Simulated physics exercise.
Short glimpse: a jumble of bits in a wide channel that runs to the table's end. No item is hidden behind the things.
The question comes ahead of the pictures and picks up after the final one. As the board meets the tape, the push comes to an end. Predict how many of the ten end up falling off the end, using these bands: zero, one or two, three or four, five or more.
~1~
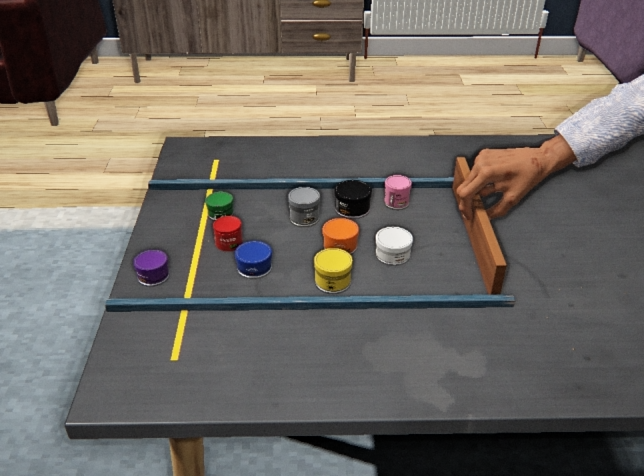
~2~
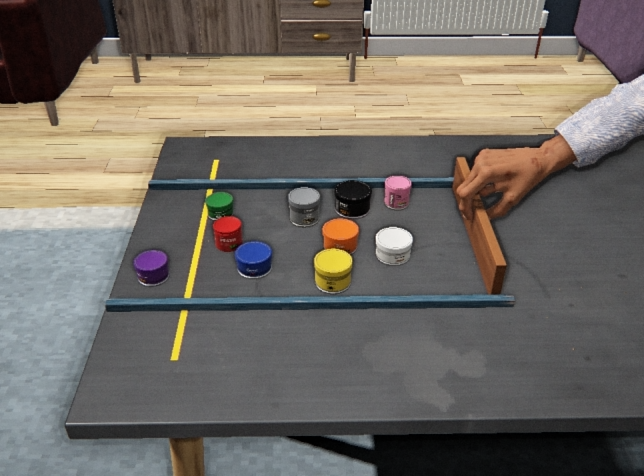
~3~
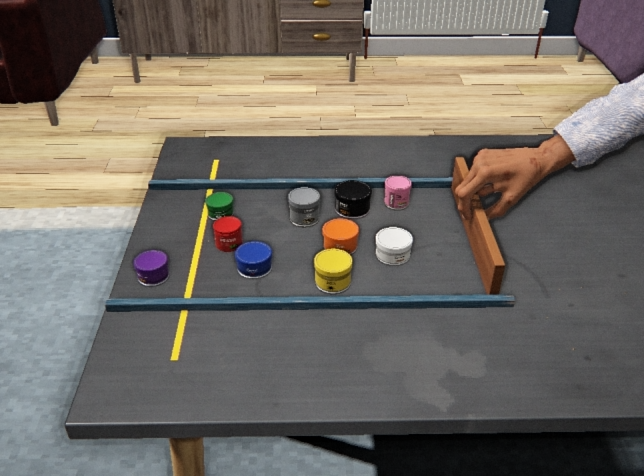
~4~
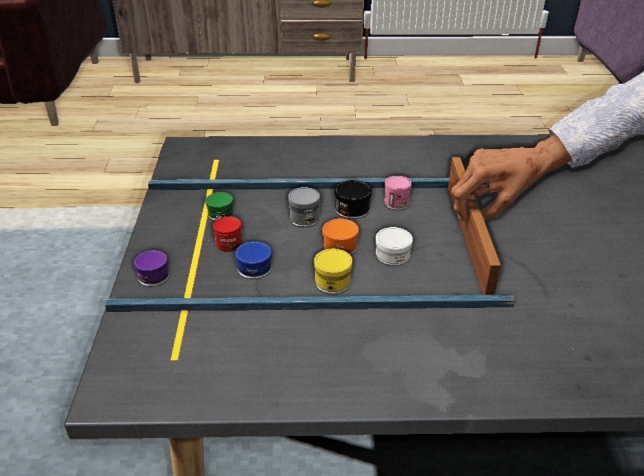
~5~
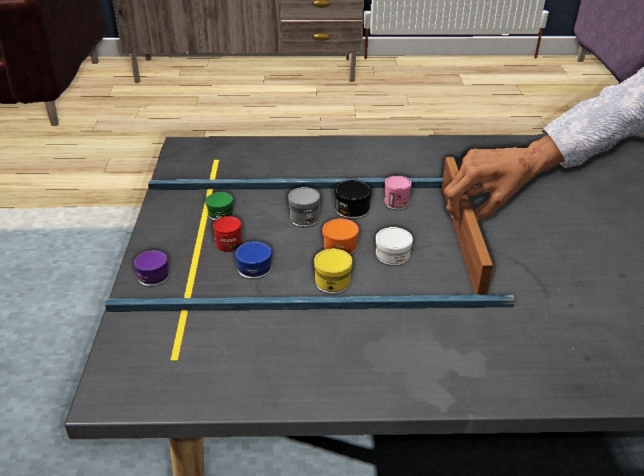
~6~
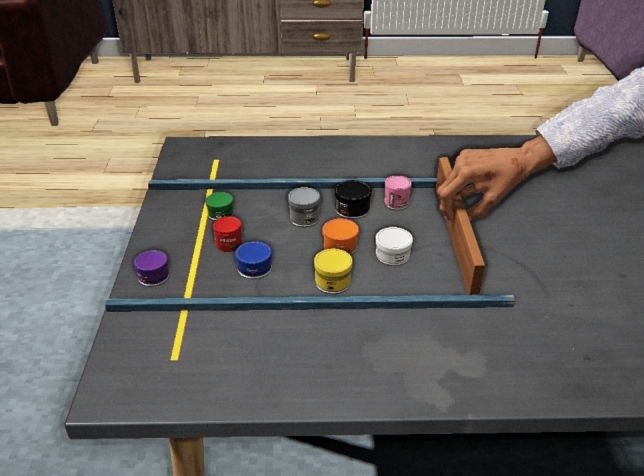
The count that falls off the end is one or two.
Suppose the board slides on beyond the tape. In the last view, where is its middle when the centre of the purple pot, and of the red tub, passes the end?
First near (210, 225), second near (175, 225).
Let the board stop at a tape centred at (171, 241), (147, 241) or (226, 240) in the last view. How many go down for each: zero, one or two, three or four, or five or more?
Spot one gives either three or four, spot two 5 or more, spot three none.
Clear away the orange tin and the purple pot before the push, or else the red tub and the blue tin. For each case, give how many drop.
The first try gives 0, the second gives 0.
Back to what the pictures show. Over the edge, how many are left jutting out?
I'd say 0 of them.
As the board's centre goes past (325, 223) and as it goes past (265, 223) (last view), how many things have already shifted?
Moved so far: 6, then 9.
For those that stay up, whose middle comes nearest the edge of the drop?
The green tin.
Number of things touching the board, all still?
That would be 5 of them.
Early on, none off yet; purple pot at rest near (152, 269); green tin at rest near (220, 207); red tub at rest near (228, 234).
Finally, the number that fall off is one or two; lost, purple pot.
